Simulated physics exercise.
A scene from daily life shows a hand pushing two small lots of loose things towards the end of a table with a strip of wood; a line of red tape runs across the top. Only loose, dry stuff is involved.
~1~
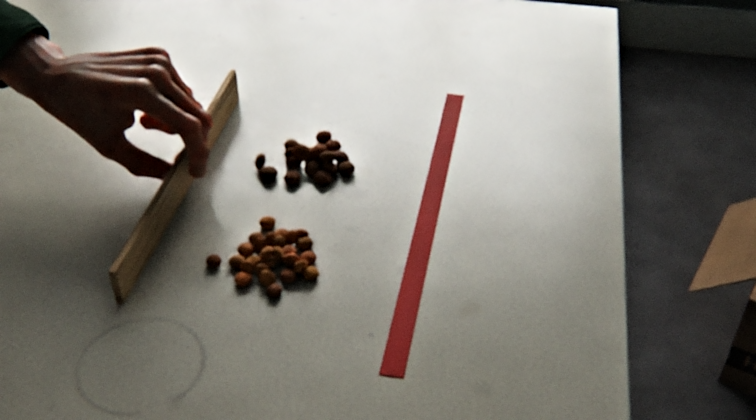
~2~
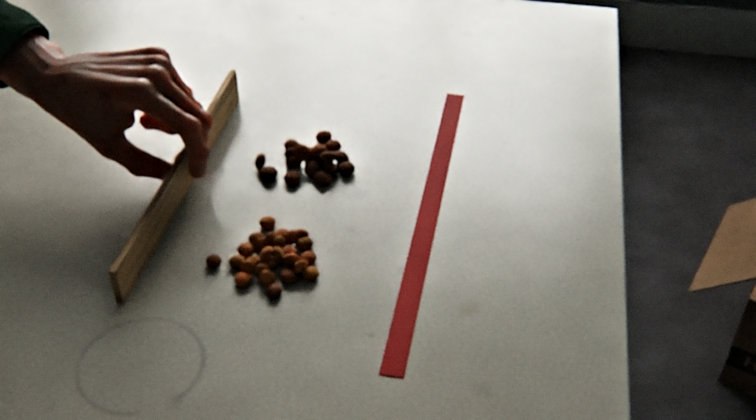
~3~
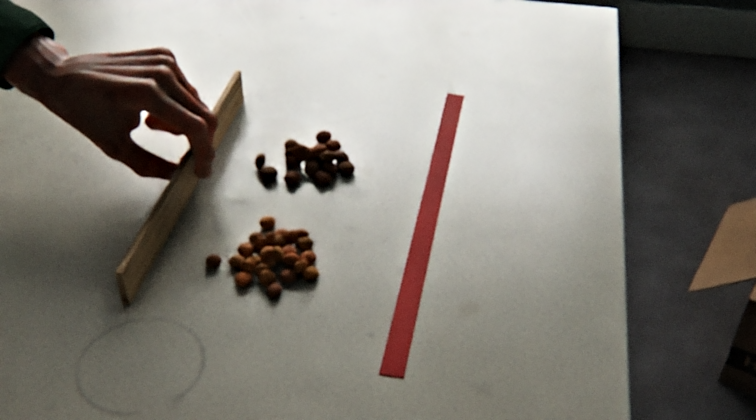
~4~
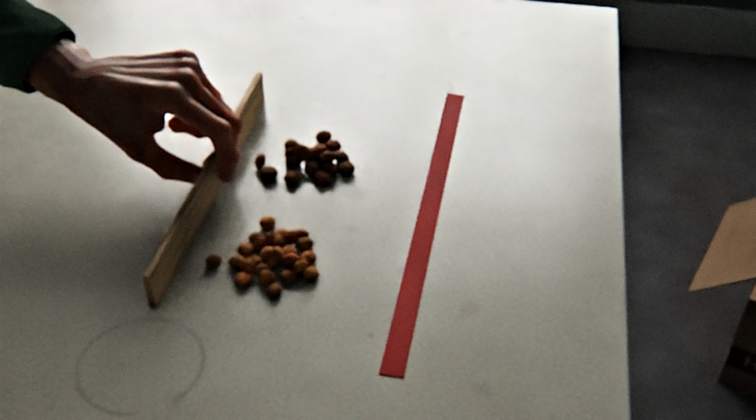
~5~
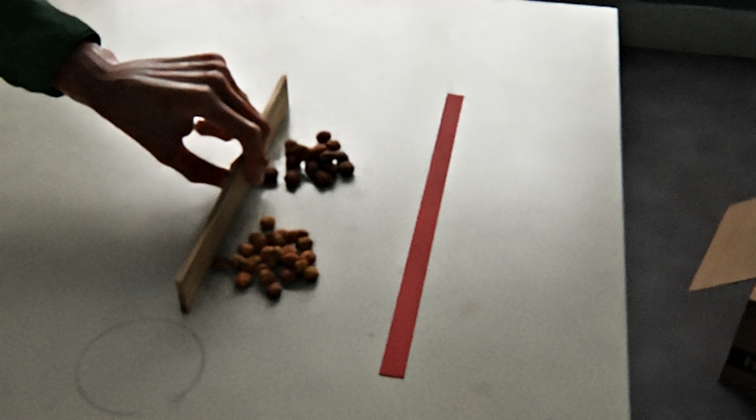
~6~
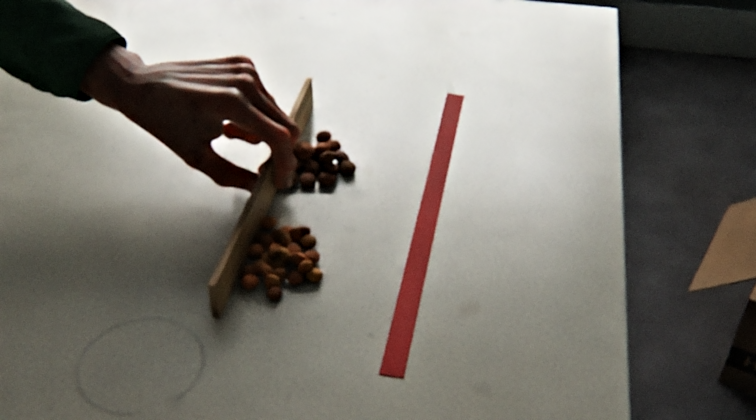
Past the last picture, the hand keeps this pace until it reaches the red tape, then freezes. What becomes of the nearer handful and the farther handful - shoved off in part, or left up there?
Here the nearer handful is left up there, the farther handful is left up there.
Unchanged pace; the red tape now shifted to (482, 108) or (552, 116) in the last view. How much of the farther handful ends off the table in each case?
Lab note - share off: About 0% and about 0%.
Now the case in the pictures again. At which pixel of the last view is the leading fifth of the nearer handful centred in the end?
(478, 286).
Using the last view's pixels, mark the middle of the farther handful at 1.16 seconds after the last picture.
Its middle sits close to (469, 179) in the last picture.
Then, 0.43 s later than the last frame, strip of wood still moving, near (357, 177); nearer handful all on the table, its front near (398, 265); farther handful all on the table, its front near (418, 175).
Then, 0.88 s later than the last frame, strip of wood stopped at the red tape; nearer handful all on the table, its front near (488, 277); farther handful all on the table, its front near (499, 185).
When it is over, strip of wood stopped at the red tape; nearer handful all on the table, its front near (488, 277); farther handful all on the table, its front near (499, 185).
